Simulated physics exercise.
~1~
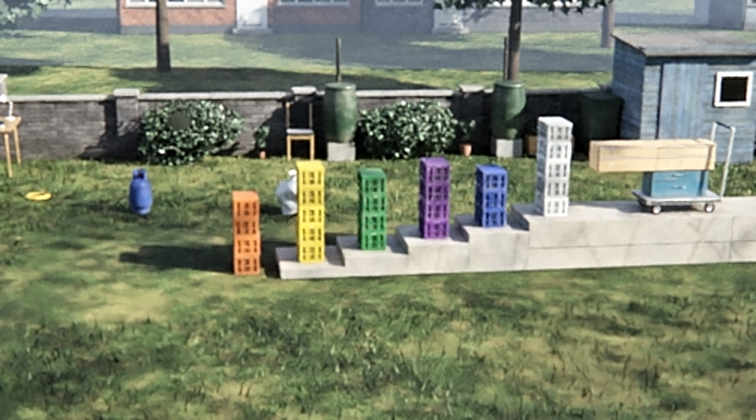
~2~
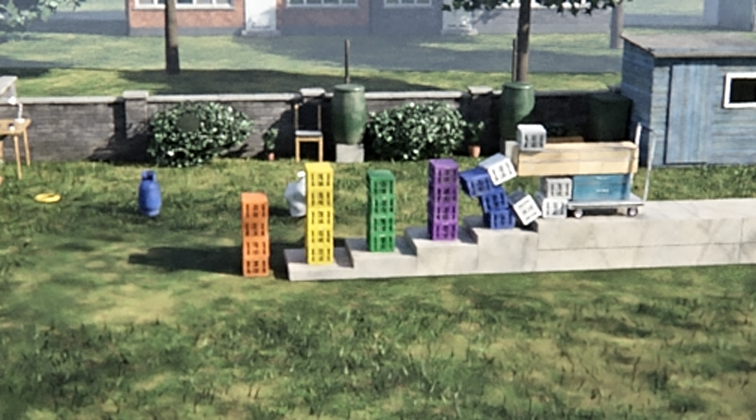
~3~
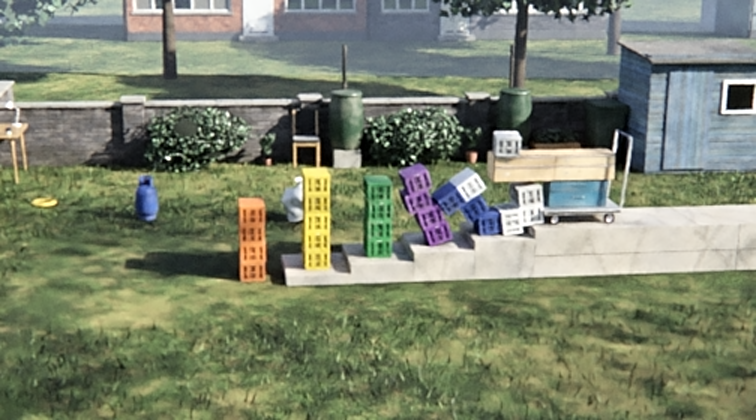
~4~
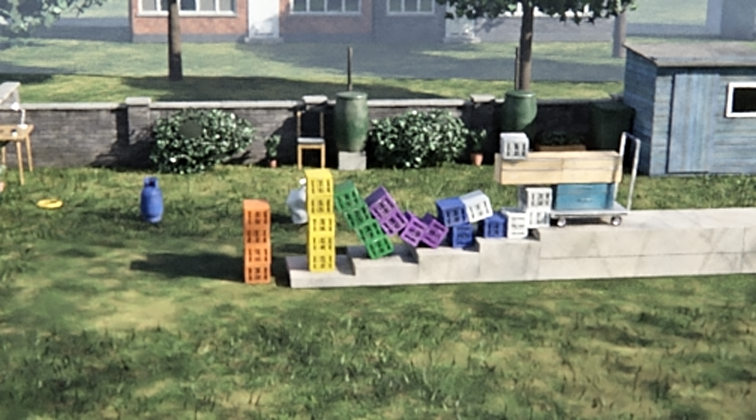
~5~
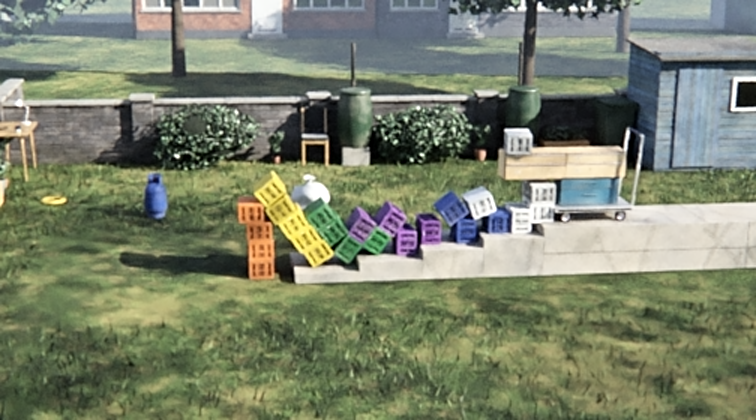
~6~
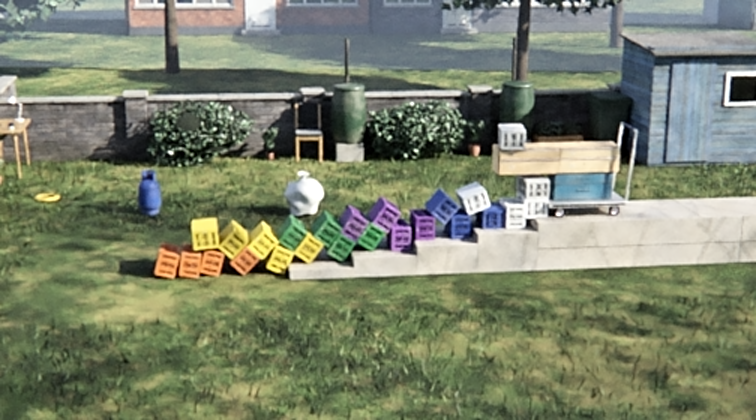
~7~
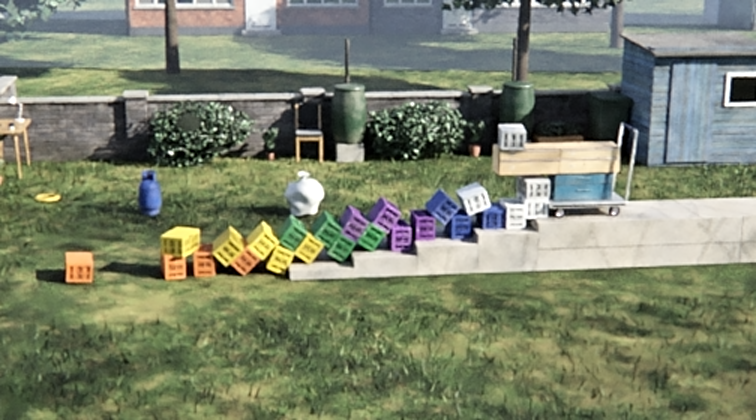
In a walled garden, a trolley hits stacked crates, toppling the coloured piles leftward into a slumped line.
